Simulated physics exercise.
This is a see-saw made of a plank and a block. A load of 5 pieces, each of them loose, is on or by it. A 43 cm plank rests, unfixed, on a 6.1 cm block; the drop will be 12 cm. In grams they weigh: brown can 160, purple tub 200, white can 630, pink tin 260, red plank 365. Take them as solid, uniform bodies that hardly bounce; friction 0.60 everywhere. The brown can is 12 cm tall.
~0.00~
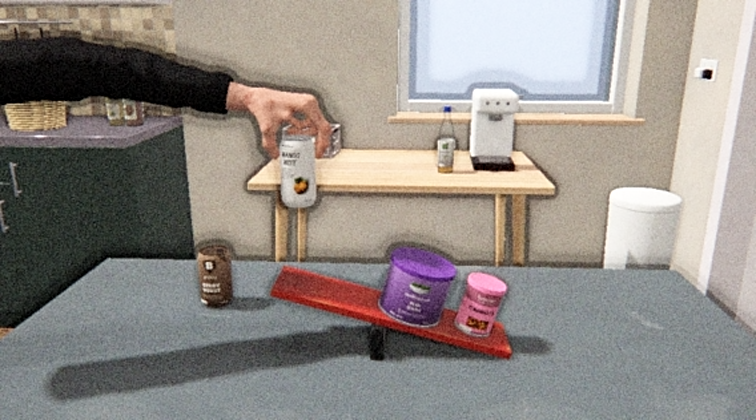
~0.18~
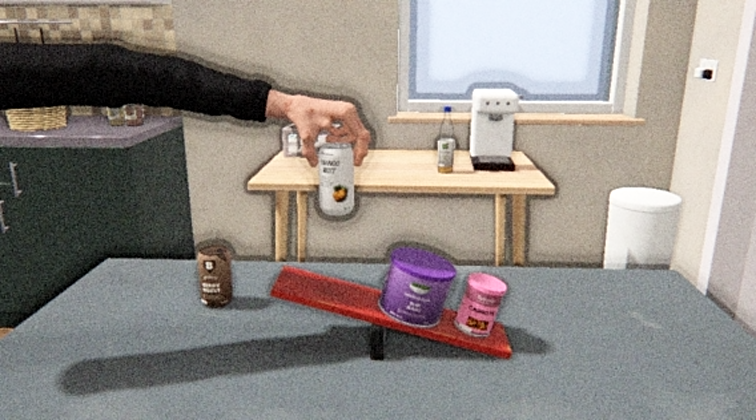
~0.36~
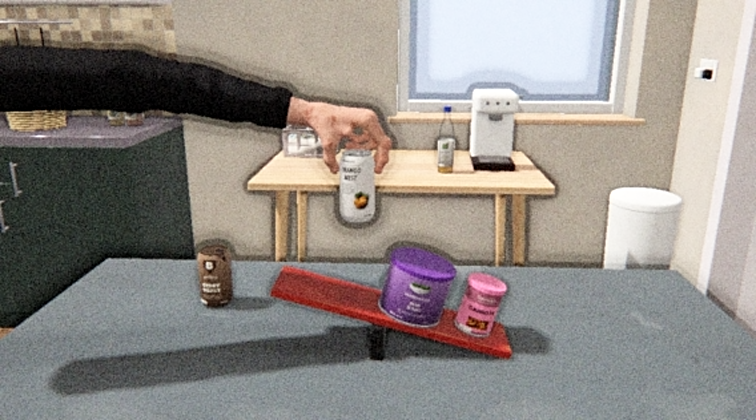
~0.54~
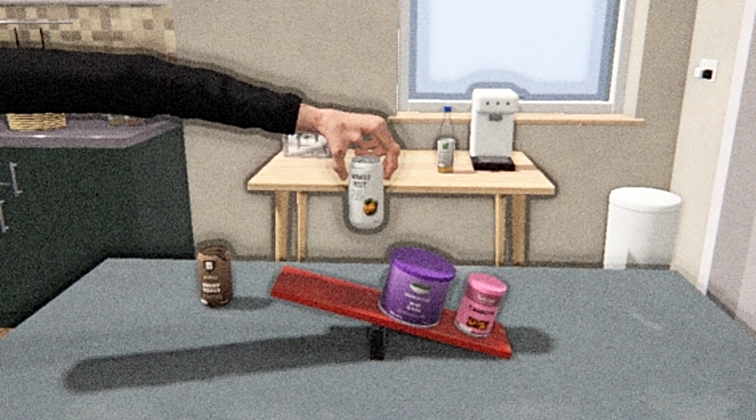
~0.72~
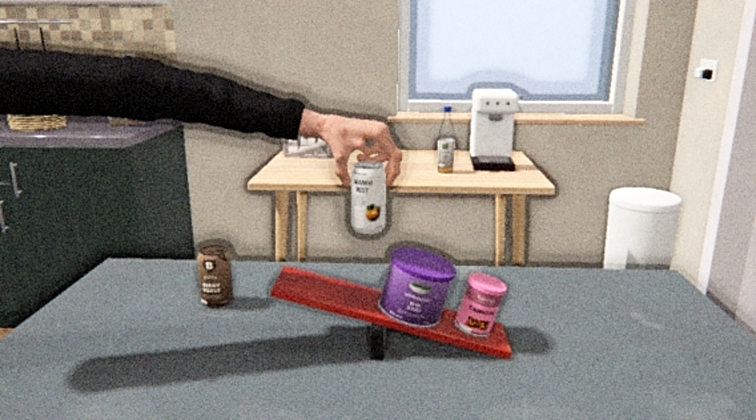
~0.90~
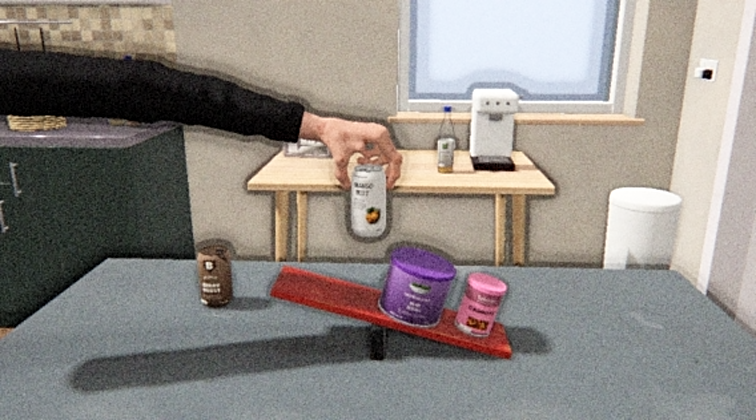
A hand moving a white can rightward and slightly down, then holding it still above a tilted red plank carrying two containers.
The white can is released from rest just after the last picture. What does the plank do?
The plank finishes with the same end low.
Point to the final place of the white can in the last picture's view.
Around (378, 272).
By 1.20 s, plank at 10°, leaning as at the start; white can tilted 18° near (374, 270); pink tin tilted 6°; purple tub tilted 4°.
By 1.30 s, plank at 15°, leaning as at the start; white can tilted 18° near (380, 272); purple tub 3 cm from its spot.
When it is over (2.0 s), plank at 15°, leaning as at the start; not toppled but over 4 cm from the start, white can; the other 4 within 4 cm of the start. End places, in pixels of the last picture, white can near (379, 272). The plank lies as before.
